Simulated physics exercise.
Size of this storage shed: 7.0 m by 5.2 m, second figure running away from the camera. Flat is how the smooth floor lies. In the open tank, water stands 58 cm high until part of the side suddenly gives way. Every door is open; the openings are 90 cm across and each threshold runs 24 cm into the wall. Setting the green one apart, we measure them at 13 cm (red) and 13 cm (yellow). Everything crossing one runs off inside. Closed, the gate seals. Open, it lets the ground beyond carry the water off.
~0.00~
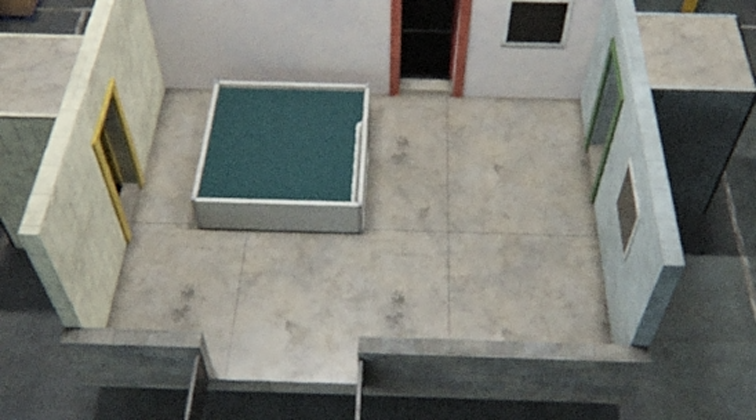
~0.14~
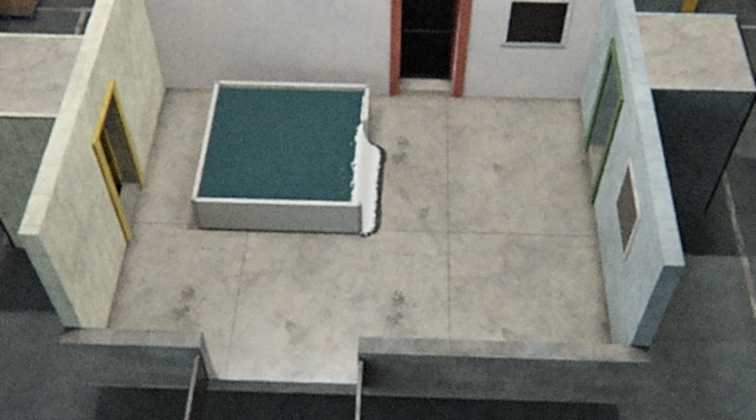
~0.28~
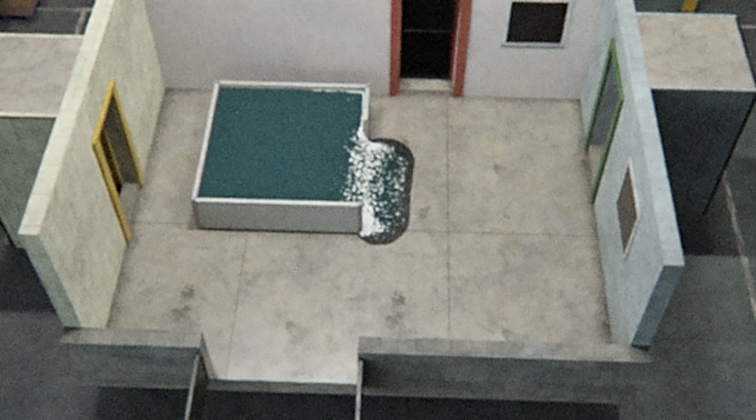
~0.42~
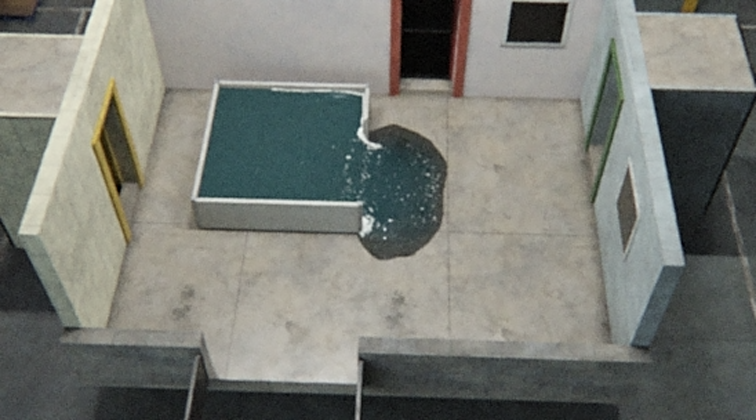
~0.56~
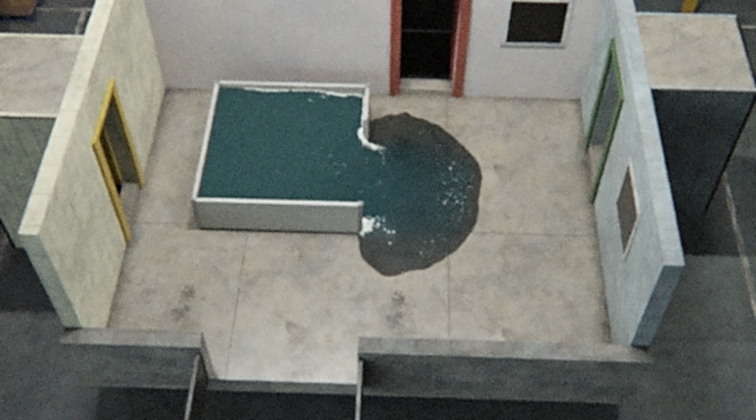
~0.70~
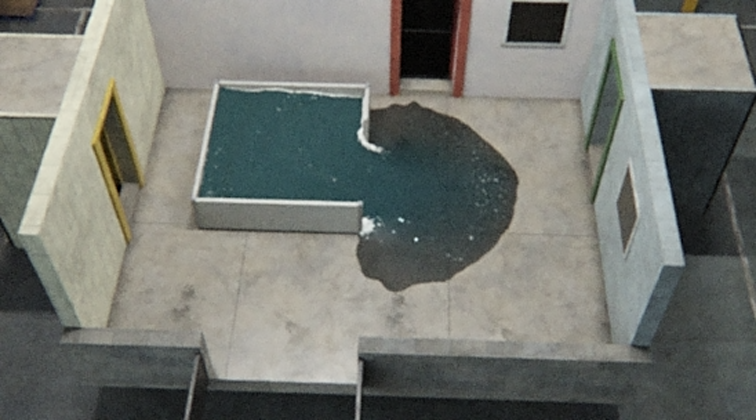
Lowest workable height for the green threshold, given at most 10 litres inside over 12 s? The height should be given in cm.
Roughly 24 cm.
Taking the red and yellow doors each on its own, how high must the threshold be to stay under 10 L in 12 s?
Roughly 7.0 cm for the red door and roughly 7.5 cm for the yellow door.
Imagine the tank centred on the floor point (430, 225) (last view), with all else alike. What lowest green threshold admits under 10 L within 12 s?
Near 18 cm.
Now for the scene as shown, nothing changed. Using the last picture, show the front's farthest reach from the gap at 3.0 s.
At about (606, 376).
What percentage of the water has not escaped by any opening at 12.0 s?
Around 94 per cent of the water.
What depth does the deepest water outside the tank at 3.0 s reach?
I'd put it near 38 cm.
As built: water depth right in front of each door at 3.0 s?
Before red it's 1 cm, before yellow 0 cm, before green 26 cm.
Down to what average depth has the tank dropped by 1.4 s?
Some 40 cm.
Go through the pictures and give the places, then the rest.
The first picture shows still water, 58 cm deep, in the open tank at (285, 143); the green door at (602, 130) is dry.
In the second picture, the gap is at (361, 180), the front 0.3 m out at (376, 219); the back of the open tank holds 58 cm.
In the third picture, water pours out at (361, 181) and has run 0.7 m, to (409, 163); about 10 cm deep outside, 58 cm at the back.
In the fourth picture, the front is at (440, 184), 1.2 m from the gap at (361, 181); 2.4 m2 of floor is wet, 58 cm left at the back.
In the fifth picture, the gap is at (361, 182), the front 1.8 m out at (475, 191); the back of the open tank holds 58 cm.
In the sixth picture, water pours out at (361, 181) and has run 2.4 m, to (513, 181); about 5 cm deep outside, 56 cm at the back; the green door at (602, 130), 3.6 m from the gap, is still 1.2 m from the nearest water.
After 1.4 s water covers 40 % of the floor, deepest (30 cm) near (373, 210); 26 cm at the green door, 0 litres in over its 19 cm threshold.
After 3.0 s water covers 50 % of the floor, deepest (38 cm) near (602, 340); 26 cm at the green door, 37 litres in over its 19 cm threshold.
After 12.0 s water covers 95 % of the floor, deepest (15 cm) near (149, 158); 8 cm at the green door, 56 litres in over its 19 cm threshold.
At the green door as built, the water arrived by 1.1 s and peaked near 29 cm at 2.4 s.
With a threshold of 19.5 cm, 50 litres would have come in within the 12 s; with 26 cm, 4 litres. So under 10 litres takes about 24 cm.
